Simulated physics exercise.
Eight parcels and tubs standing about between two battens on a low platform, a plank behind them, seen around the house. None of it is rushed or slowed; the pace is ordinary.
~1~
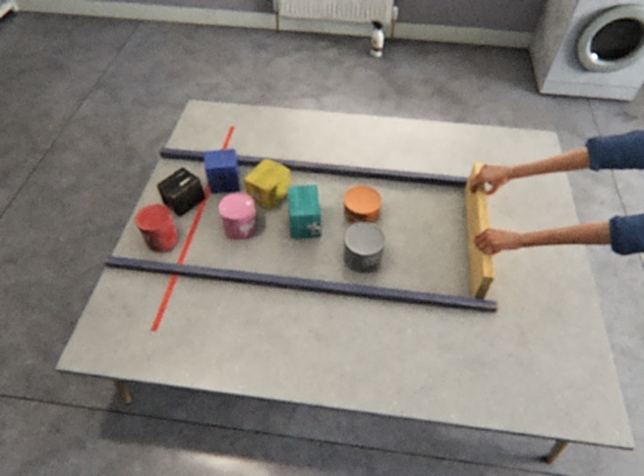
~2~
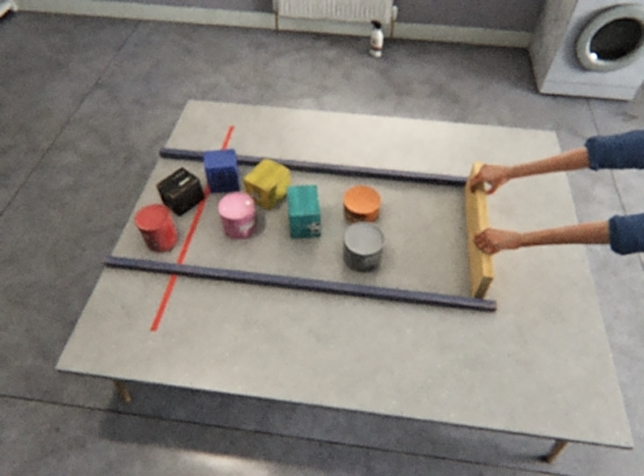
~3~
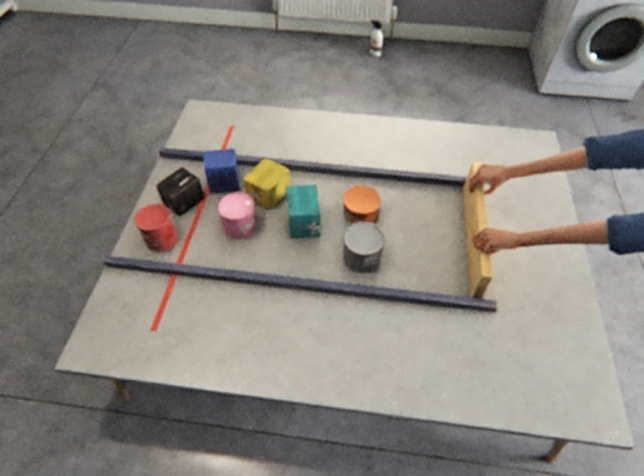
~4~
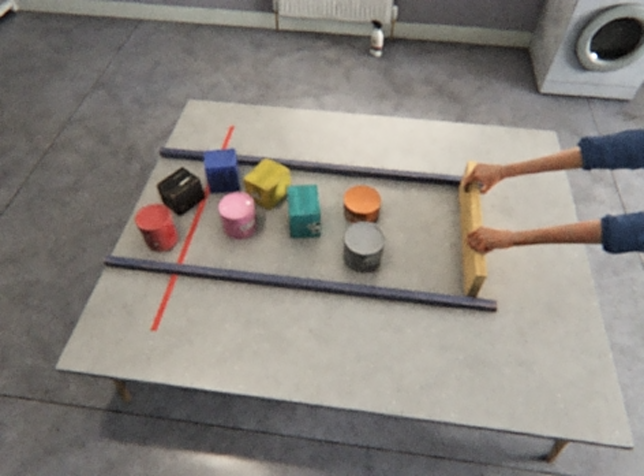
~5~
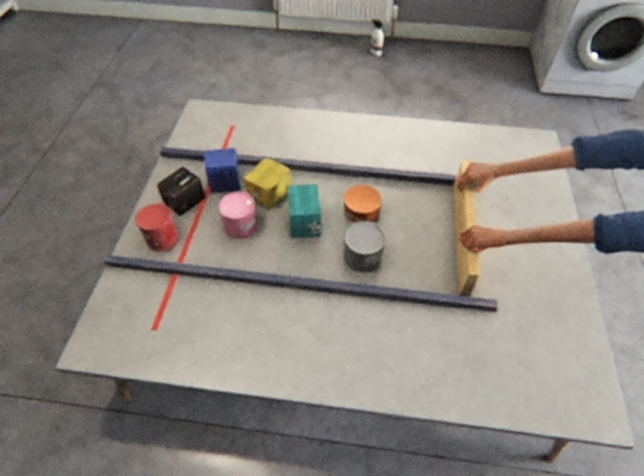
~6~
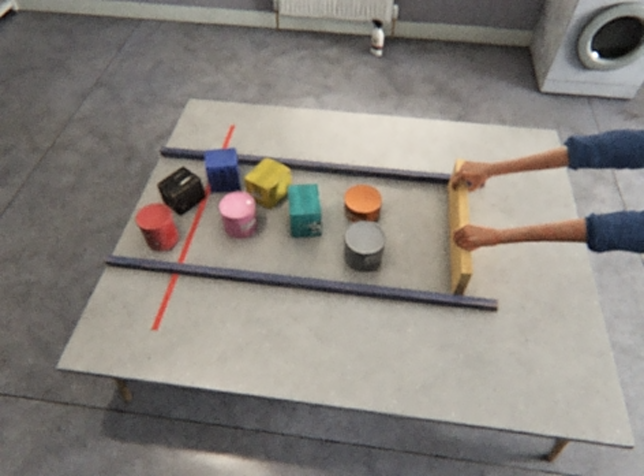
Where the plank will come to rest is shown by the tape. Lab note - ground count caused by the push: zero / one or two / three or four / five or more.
Ground count: One or two.
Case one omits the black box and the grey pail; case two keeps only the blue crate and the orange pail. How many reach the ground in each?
The count is 1 in the first case and 0 in the second.
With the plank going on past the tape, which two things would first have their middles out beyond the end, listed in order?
Counting earliest first, you get the red pail, after which comes the black box.
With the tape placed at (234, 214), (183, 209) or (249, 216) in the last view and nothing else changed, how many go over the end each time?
It would be 0, 4 and 0.
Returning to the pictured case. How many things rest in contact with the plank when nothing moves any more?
Looks like 3 of them, all told.
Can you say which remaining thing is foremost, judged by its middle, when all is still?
Foremost, the black box.
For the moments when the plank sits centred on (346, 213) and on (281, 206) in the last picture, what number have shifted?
At first I count 3, and then 6.
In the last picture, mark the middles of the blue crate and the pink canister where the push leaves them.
Approximately (166, 155) for one, approximately (133, 223) for the other.
A little later, none off yet; red pail at rest near (158, 228); black box at rest near (182, 191); blue crate at rest near (223, 170).
Next, none off yet; red pail at rest near (158, 228); black box at rest near (182, 191); blue crate shifted a little near (214, 169).
When it is over, the number that fall off is one or two; down, red pail.
